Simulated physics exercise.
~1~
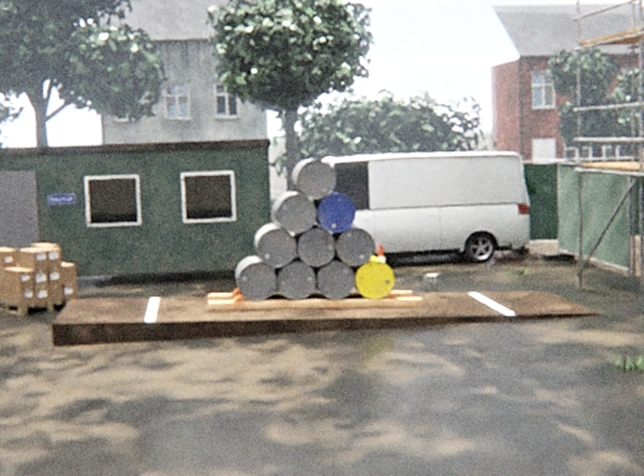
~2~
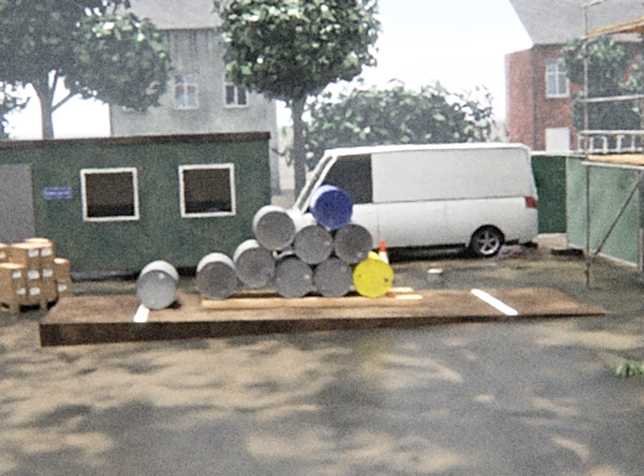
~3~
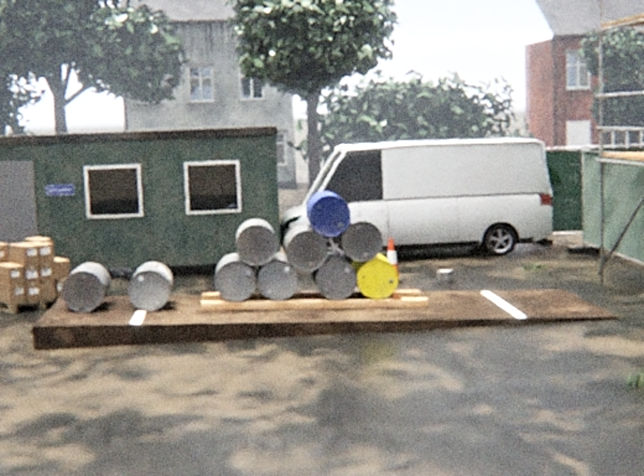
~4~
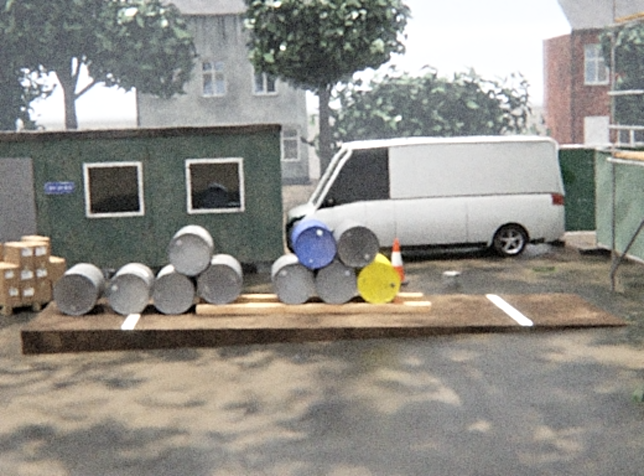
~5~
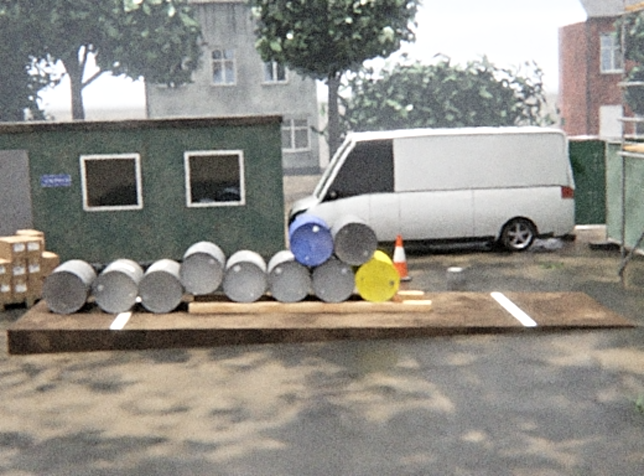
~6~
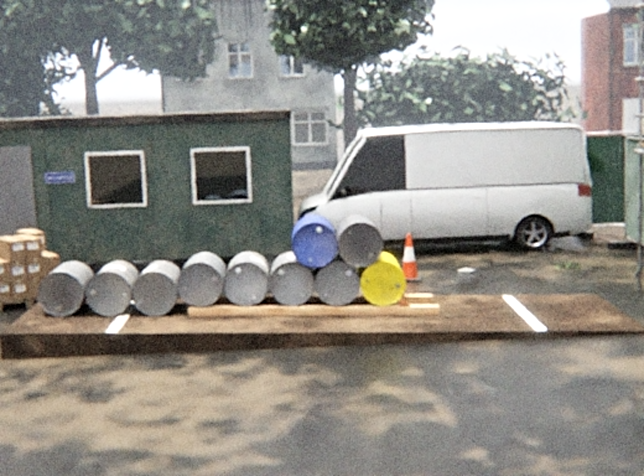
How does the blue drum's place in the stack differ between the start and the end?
At the start the blue drum sits in the third layer up, on the right side of the tall stack. At the end it is lower and slightly further left, resting directly on the bottom row beside a grey drum.
